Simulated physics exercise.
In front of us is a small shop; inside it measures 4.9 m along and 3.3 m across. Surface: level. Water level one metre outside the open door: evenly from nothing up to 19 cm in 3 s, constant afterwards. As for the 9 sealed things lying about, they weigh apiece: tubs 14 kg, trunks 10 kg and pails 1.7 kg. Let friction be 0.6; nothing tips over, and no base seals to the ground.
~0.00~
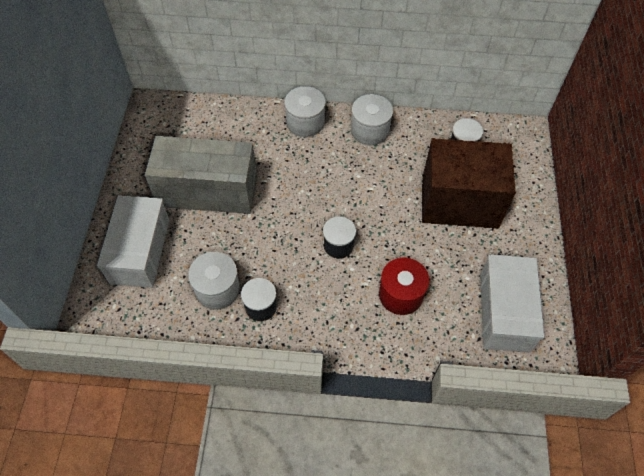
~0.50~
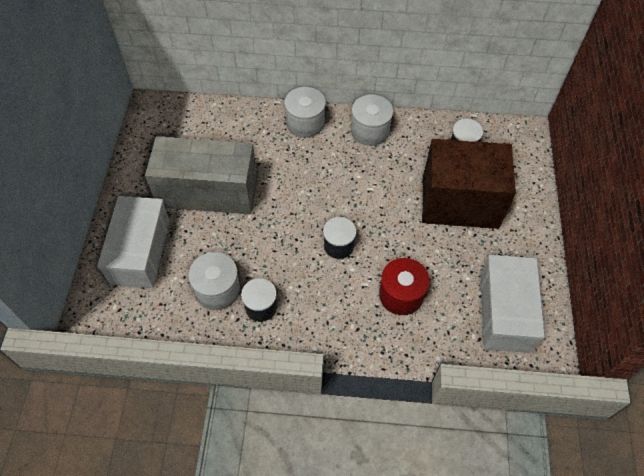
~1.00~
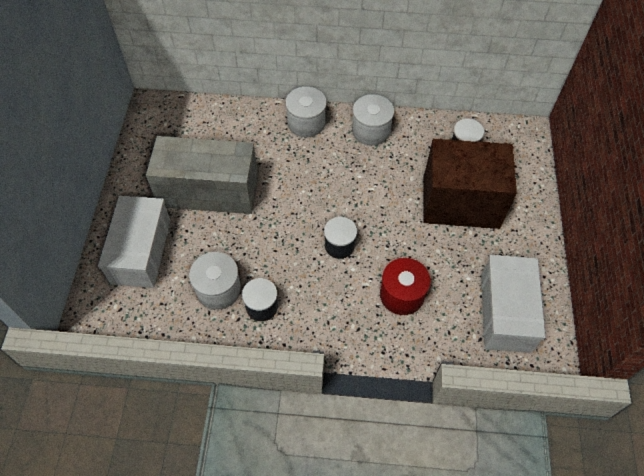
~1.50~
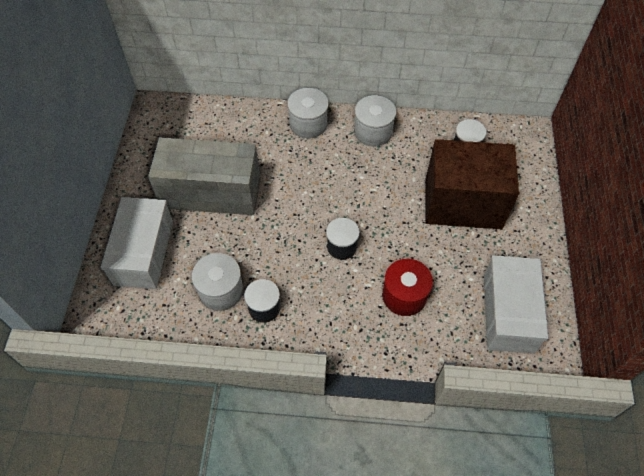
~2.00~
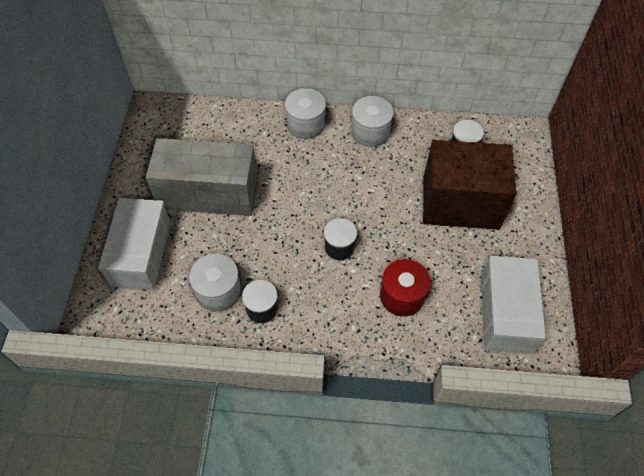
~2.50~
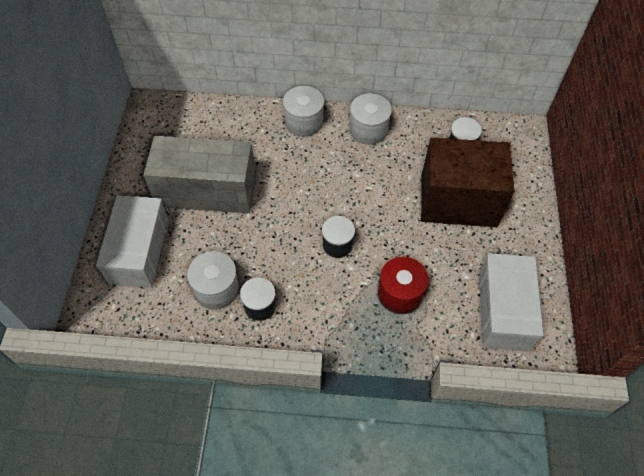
Water spread over the tiles and pale slab outside the small walled shop, then crept through the door gap toward the red tub, while the tubs and boxes inside all stayed put.
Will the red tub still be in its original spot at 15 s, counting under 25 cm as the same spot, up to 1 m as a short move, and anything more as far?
No, far off.
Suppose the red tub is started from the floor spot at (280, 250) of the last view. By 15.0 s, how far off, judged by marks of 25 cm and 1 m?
Here it is nearly still.
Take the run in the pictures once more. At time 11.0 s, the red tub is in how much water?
Around 9 cm.
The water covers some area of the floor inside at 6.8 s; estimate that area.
Close to 13 m2, I'd say.
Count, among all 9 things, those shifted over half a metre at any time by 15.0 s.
I make that 7.
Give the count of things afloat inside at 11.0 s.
The number is 7.
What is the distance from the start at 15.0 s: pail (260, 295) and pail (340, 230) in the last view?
80 cm, 200 cm.
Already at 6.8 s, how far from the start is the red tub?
Around 60 cm from the start by that time.
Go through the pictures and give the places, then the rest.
The first frame shows the red tub at (405, 279), on the bottom; 0.0 m2 under water; 0 of 9 have shifted.
The second frame shows the red tub at (406, 279) rests on the ground; 0.0 m2 under water; 0 of 9 have shifted.
The third frame shows the red tub at (406, 279) rests on the ground; 0.0 m2 under water; 0 of 9 have shifted.
The fourth frame shows the red tub at (409, 280), on the bottom; 0.0 m2 under water; 0 of 9 have shifted.
The fifth frame shows the red tub at (406, 280), on the bottom; water covers 0.1 m2; 0 of 9 have shifted.
The sixth frame shows the red tub at (404, 278), on the bottom; water covers 0.6 m2; 0 of 9 have shifted.
After 3.5 s the red tub is near (406, 268), 0.1 m from its start, aground; 0 afloat.
After 6.8 s the red tub is near (414, 227), 0.6 m from its start, aground; 2 afloat.
After 11.0 s the red tub is near (345, 171), 1.3 m from its start, afloat; 7 afloat.
After 15.0 s the red tub is near (118, 144), 3.3 m from its start, afloat; 8 afloat.
